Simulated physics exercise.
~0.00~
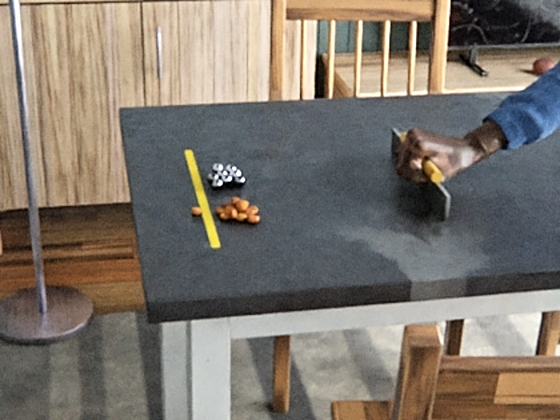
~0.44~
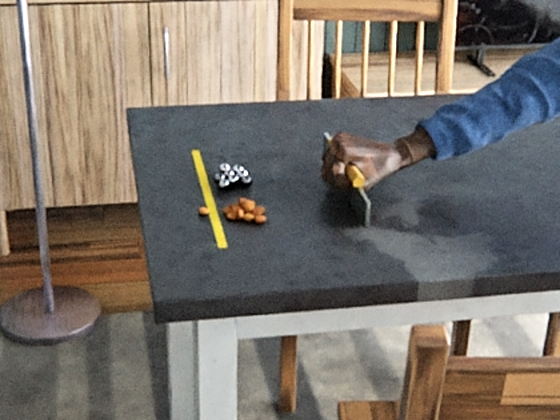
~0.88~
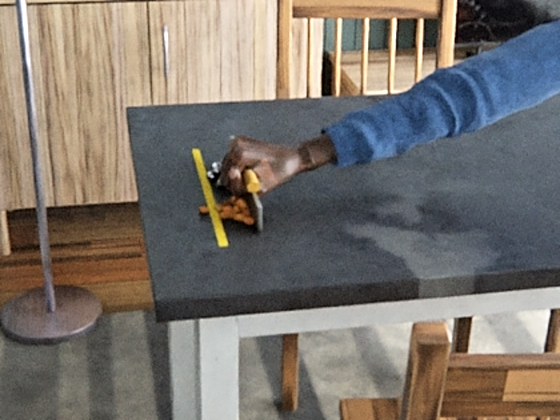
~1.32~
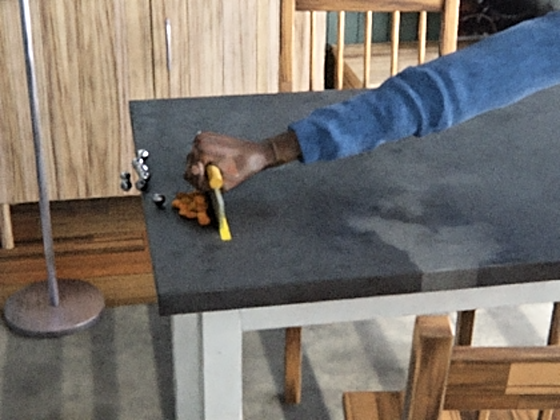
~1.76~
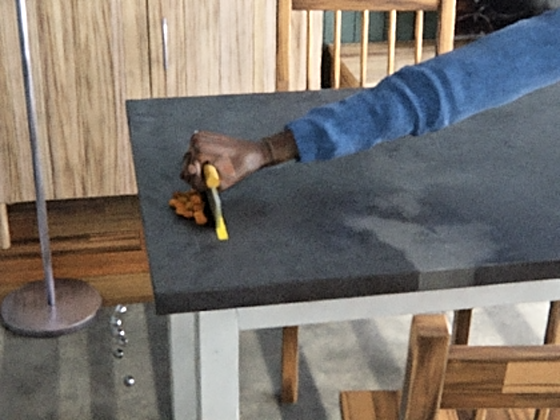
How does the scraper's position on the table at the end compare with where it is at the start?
At the start the scraper is well to the right of the two heaps, out on the bare tabletop. By the end it is much farther left, held at the yellow tape just beside the orange pieces.
